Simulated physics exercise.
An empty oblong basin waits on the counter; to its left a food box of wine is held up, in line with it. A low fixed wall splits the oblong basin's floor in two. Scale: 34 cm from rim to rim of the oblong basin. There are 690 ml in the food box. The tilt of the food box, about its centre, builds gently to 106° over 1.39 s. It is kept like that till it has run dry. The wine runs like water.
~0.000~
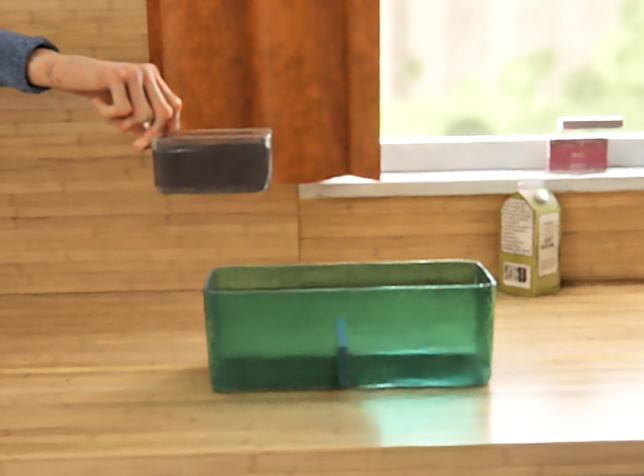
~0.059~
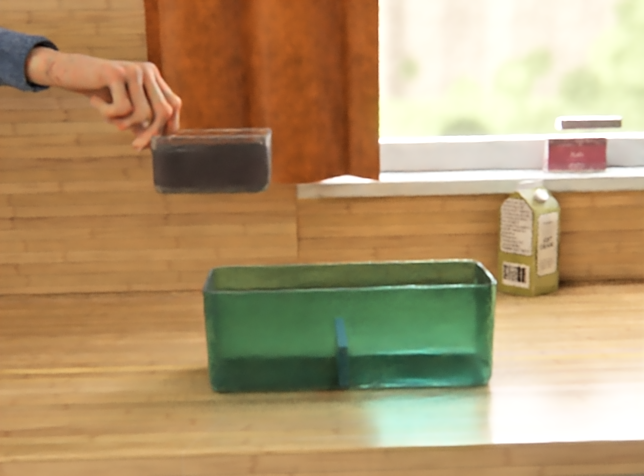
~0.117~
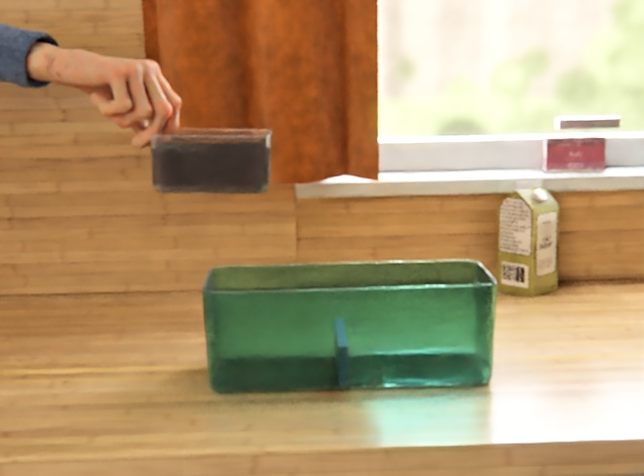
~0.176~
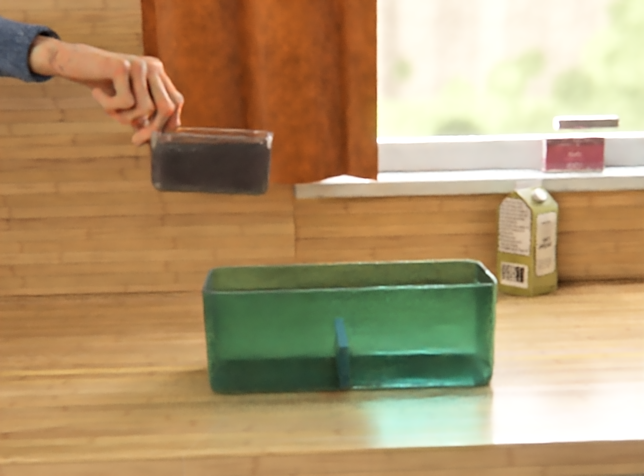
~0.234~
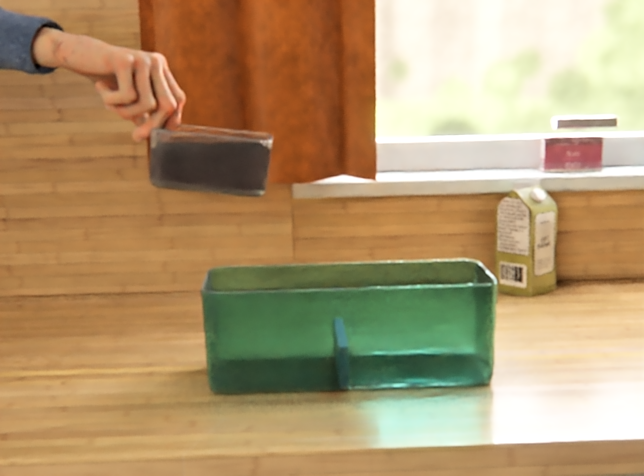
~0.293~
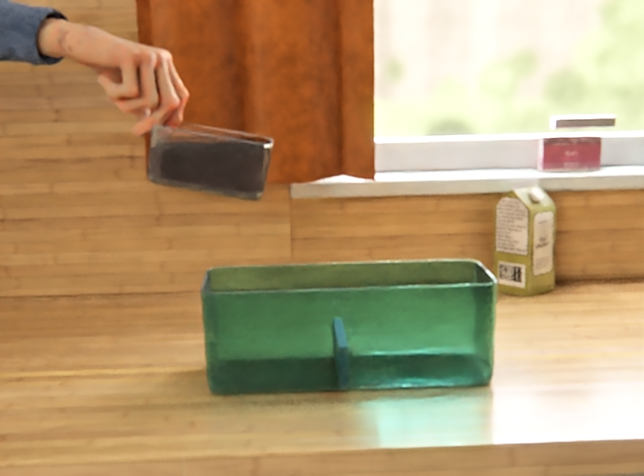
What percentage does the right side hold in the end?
The far part has some 50 per cent.
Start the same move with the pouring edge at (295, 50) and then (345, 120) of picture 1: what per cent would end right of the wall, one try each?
First 70, then 90 per cent.
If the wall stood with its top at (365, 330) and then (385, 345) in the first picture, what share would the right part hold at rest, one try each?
In turn about 5 and 15 per cent.
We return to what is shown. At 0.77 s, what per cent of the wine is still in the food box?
About 42 per cent.
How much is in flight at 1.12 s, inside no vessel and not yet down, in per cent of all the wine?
Some 7 per cent.
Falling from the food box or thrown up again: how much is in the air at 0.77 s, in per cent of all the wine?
Near 36 in a hundred.
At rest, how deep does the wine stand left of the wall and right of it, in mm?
Left about 16 mm, right about 16 mm.
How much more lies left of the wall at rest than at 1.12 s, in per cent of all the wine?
Near 14 in a hundred.
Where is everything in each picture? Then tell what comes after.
Tilt 0°; pouring edge (270, 134); surface from (160, 144) to (268, 141); the oblong basin's rim runs from (208, 281) to (487, 274); the wall's top is at (341, 332), in the first picture.
Tilt 0°; pouring edge (270, 134); surface from (159, 143) to (269, 141), in the second picture.
Tilt 2°; pouring edge (270, 135); surface from (158, 142) to (268, 141), in the third picture.
Tilt 4°; pouring edge (271, 137); surface from (158, 142) to (269, 142), in the fourth picture.
Tilt 7°; pouring edge (271, 140); surface from (158, 142) to (269, 141), in the fifth picture.
Tilt 11°; pouring edge (271, 144); surface from (157, 142) to (269, 141), in the sixth picture.
Then, 0.77 s in, the tilt is 62° and 43 per cent is still to pour, 9 is left of the wall and 13 right of it.
Then, 1.12 s in, the tilt is 97° and 8 per cent is still to pour, 34 is left of the wall and 50 right of it.
Then, 1.49 s in, the tilt is 106° and 0 per cent is still to pour, 47 is left of the wall and 50 right of it.
Then, 1.89 s in, the tilt is 106° and 0 per cent is still to pour, 48 is left of the wall and 50 right of it.
Finally, 48 per cent lies left of the wall, 50 right of it and 2 outside.
